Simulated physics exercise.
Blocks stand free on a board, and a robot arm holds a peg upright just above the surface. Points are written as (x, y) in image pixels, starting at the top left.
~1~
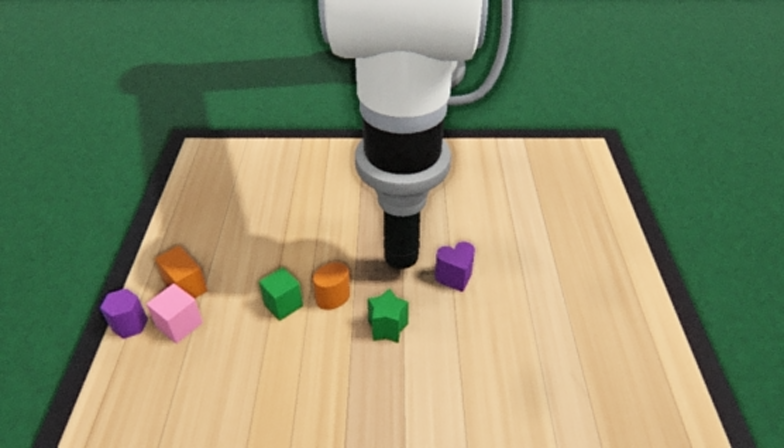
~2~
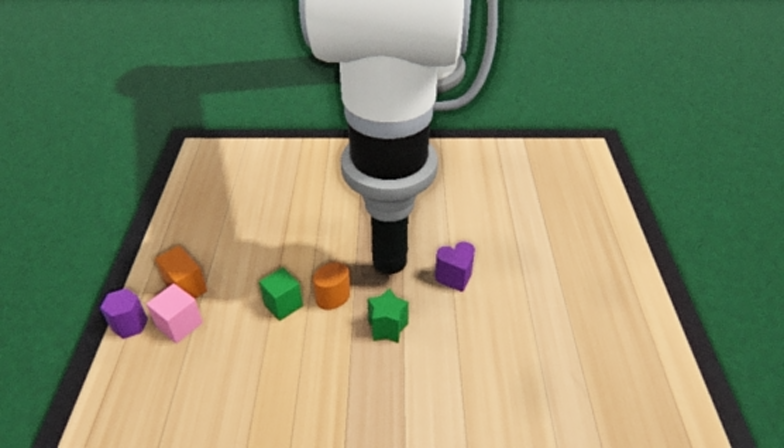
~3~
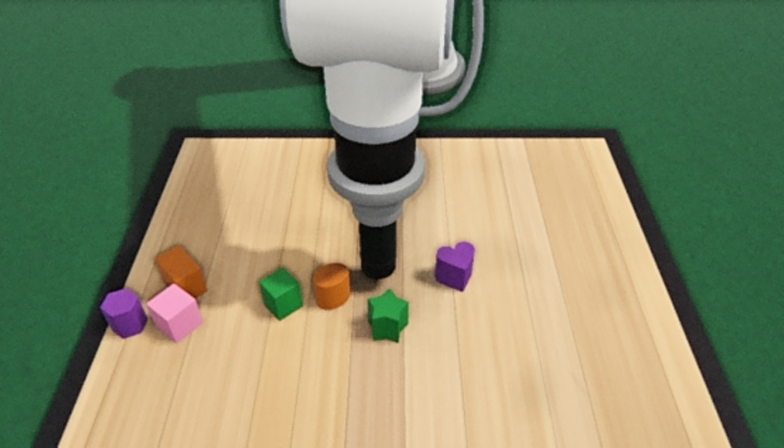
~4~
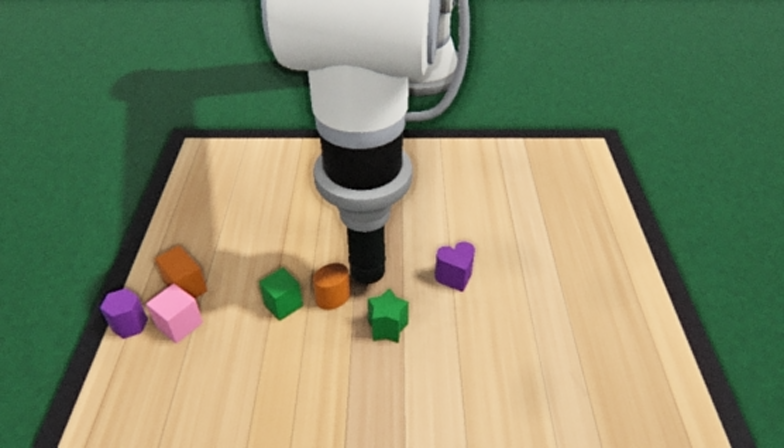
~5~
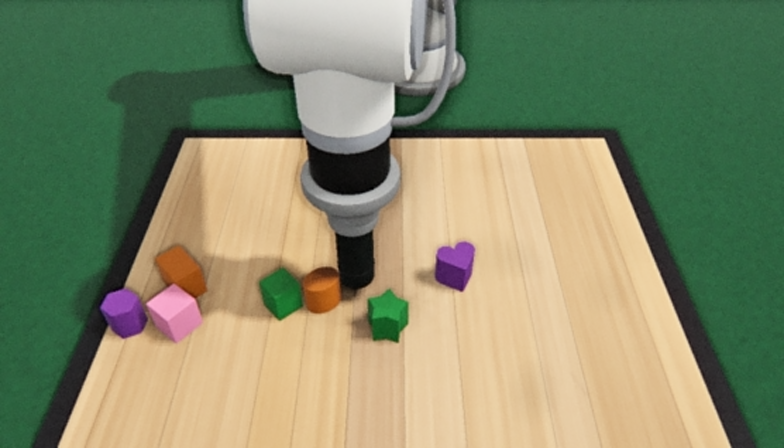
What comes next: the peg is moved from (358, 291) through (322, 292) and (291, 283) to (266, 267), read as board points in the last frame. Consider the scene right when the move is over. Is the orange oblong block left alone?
In short: Yes.
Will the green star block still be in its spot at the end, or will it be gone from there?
Not moved.
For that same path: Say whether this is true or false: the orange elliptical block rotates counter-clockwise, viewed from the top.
Verdict: True.
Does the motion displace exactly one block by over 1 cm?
That would be a no.
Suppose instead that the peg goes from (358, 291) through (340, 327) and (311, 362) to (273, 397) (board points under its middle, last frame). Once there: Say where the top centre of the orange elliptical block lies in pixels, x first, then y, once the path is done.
The middle of its upper face will lie at (298, 298).
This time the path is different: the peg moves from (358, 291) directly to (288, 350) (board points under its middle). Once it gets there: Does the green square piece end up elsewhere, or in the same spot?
It is moved from its place.
What follows on the original path. One third of the way, peg (320, 278); green square piece (261, 290), turned 55° clockwise; orange elliptical block (293, 289), turned 60° anticlockwise.
Two thirds of the way, peg (287, 268); green square piece (252, 291), turned 45° clockwise; orange elliptical block (285, 290), turned 90° anticlockwise.
At the end, peg (263, 253); orange oblong block still; green square piece (252, 291), turned 45° clockwise; orange elliptical block (285, 290), turned 90° anticlockwise; green star block still.
